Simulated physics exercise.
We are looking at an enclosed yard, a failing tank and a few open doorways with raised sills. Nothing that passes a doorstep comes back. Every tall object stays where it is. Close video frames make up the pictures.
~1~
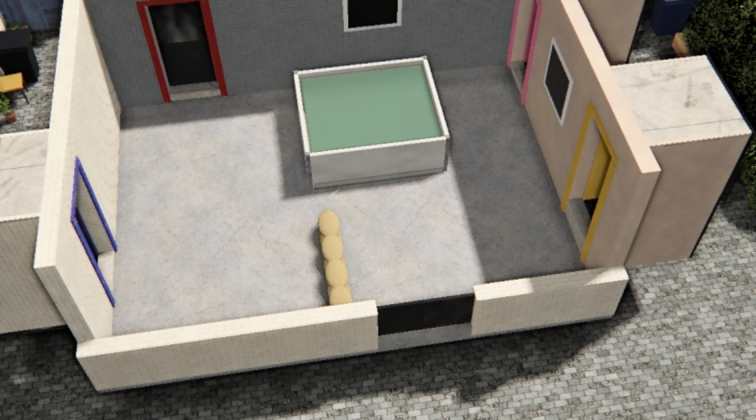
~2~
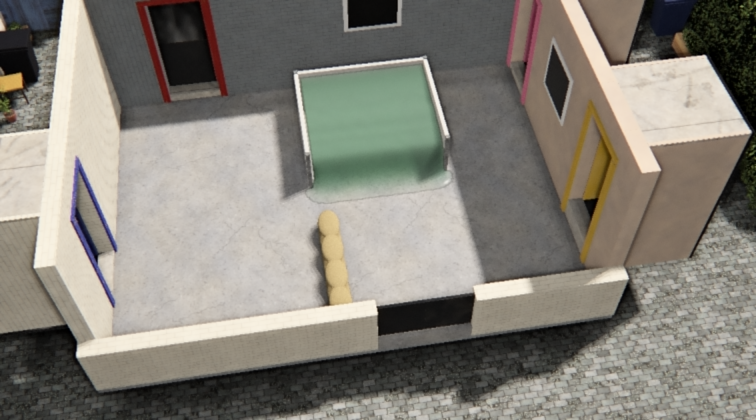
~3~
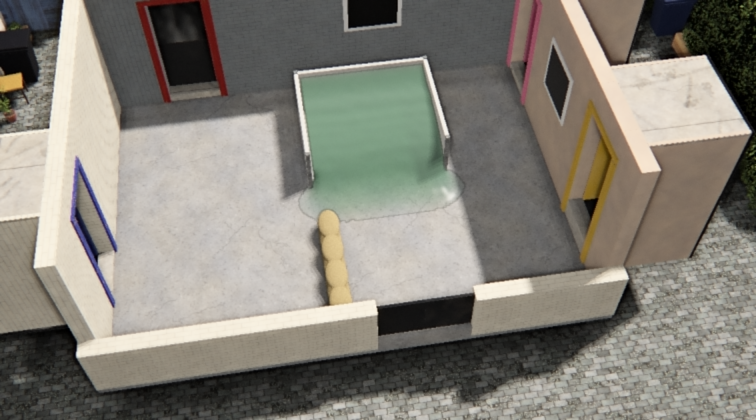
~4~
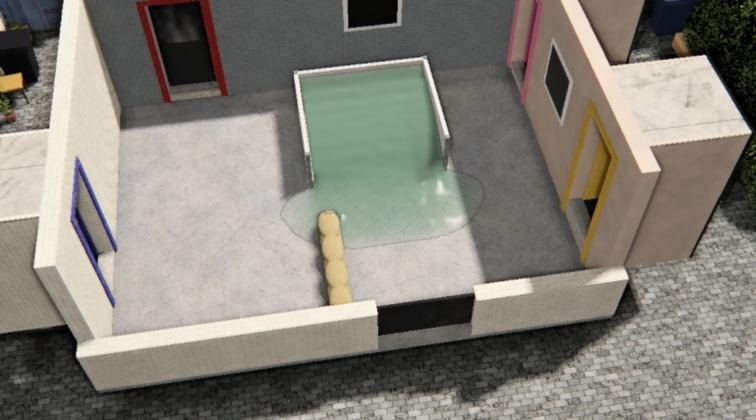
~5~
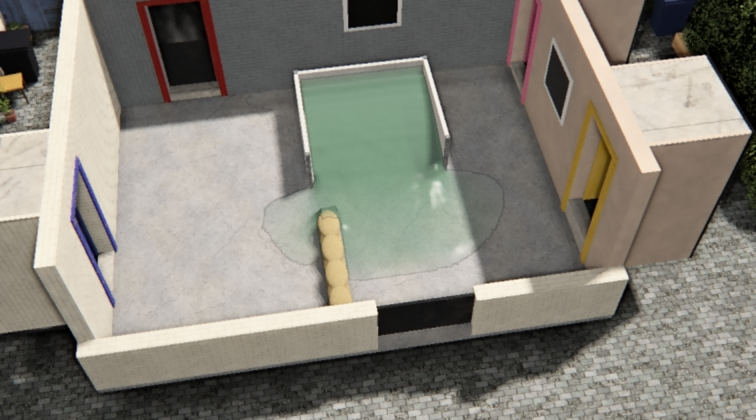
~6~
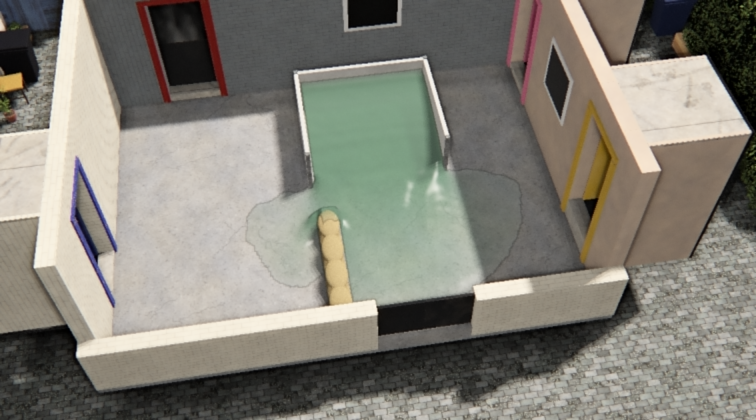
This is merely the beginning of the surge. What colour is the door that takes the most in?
It is pink.
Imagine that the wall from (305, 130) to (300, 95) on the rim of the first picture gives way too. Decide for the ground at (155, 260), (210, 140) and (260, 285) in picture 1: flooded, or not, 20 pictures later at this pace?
In the order asked: Waterlogged, waterlogged, bare.
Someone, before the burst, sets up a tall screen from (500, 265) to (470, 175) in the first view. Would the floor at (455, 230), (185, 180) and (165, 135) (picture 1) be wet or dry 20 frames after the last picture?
One by one: Submerged, unwetted, unwetted.
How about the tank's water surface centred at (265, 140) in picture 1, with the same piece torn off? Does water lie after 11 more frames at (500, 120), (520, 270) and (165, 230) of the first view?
Point by point, the spots are not hit, hit and not hit.
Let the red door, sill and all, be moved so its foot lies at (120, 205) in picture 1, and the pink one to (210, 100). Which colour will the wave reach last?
The final door reached is the pink-painted one.
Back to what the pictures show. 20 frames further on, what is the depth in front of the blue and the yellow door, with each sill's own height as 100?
Around 210 in a hundred for the first and 90 in a hundred for the second.
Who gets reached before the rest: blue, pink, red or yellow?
The yellow one is reached first.
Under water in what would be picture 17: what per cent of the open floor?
Close to 55 %.
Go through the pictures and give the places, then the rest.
The water tank at (369, 108) is whole and still, in the first frame.
Water pours out at (378, 166) and has run to (449, 173), in the second frame.
The front is at (459, 186), out from the gap at (378, 168), in the third frame.
Water pours out at (378, 169) and has run to (478, 198), in the fourth frame.
The front is at (479, 241), out from the gap at (378, 170), in the fifth frame.
Water pours out at (378, 170) and has run to a hidden place, in the sixth frame.
A moment on, water covers 40 % of the floor; red door not reached, yellow door wet at the sill, nothing in, pink door not reached, blue door not reached.
Next, water covers 55 % of the floor; red door not reached, yellow door wet at the sill, nothing in, pink door not reached, blue door wet at the sill, nothing in.
Then, water covers 65 % of the floor; red door not reached, yellow door a trickle in, pink door not reached, blue door a trickle in.
Later, water covers 90 % of the floor; red door wet at the sill, nothing in, yellow door a trickle in, pink door some in, blue door some in.
In the end, water covers 95 % of the floor; red door wet at the sill, nothing in, yellow door a trickle in, pink door a lot in, blue door some in; the pink door has let in the most.
